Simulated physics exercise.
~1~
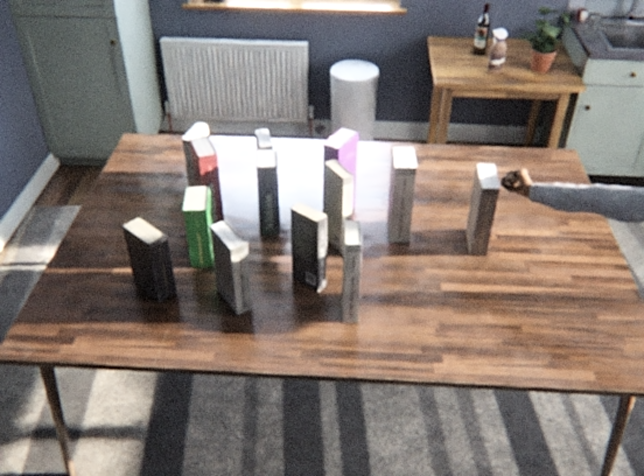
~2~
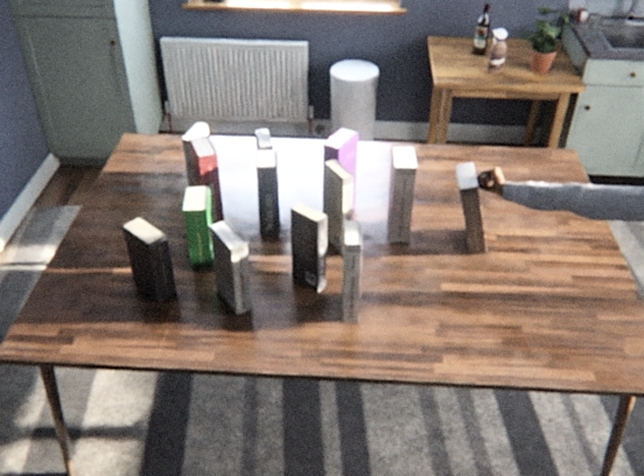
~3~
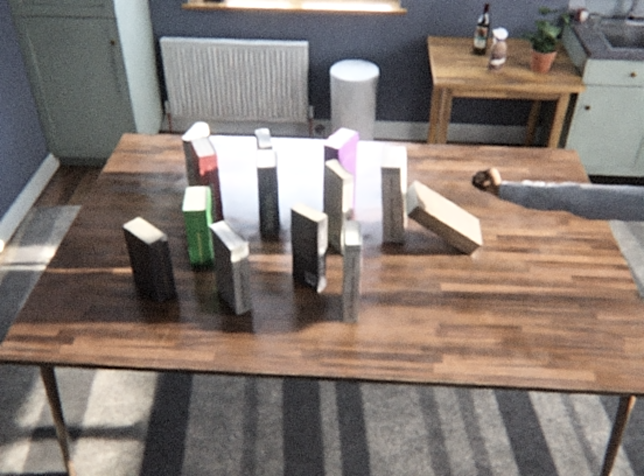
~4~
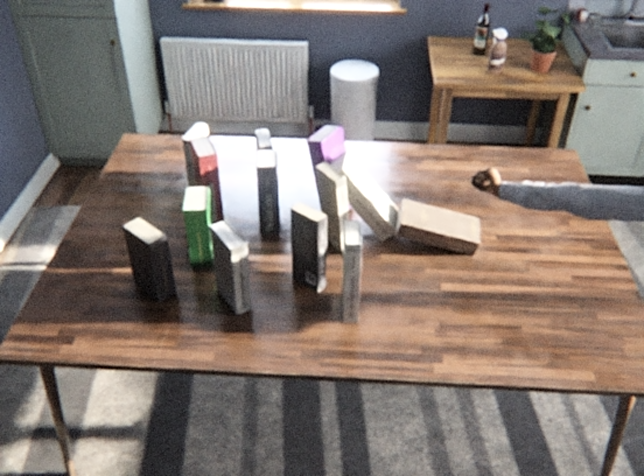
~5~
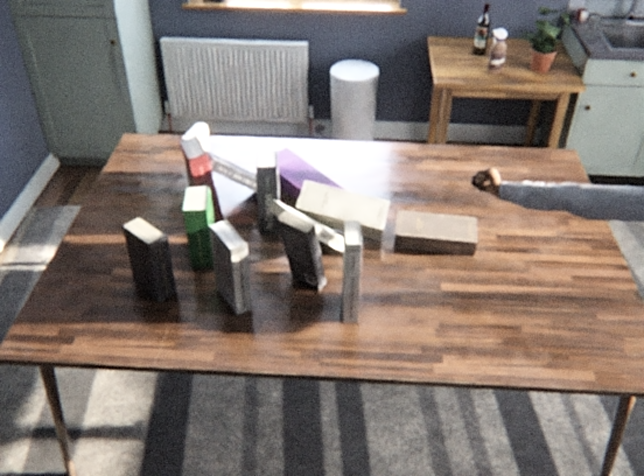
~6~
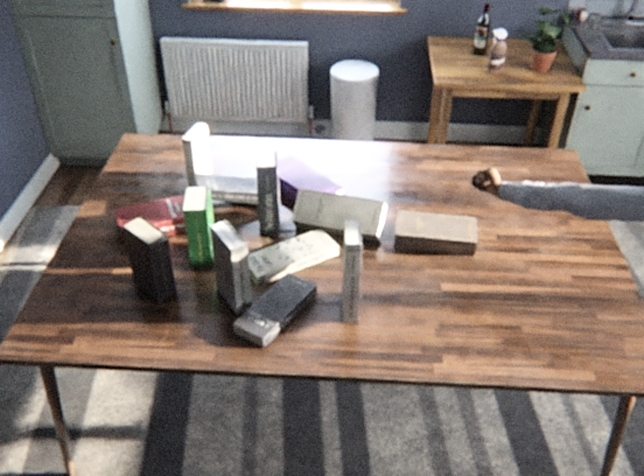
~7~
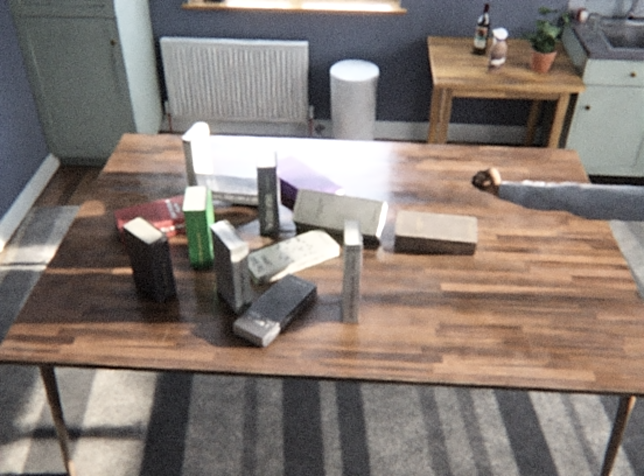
A hand at the right tips a pale book leftward on a wooden table, seen from above in a room with a radiator, where thick books stand scattered on end. It falls against a neighbouring grey book, which topples left toward the purple book at the back centre. The purple book goes down, and a cream one and a black one nearer the front also fall. At the back left, the red book then drops onto its side behind the green one. Everything settles with the red and purple books lying flat, while the green book and five others remain standing.
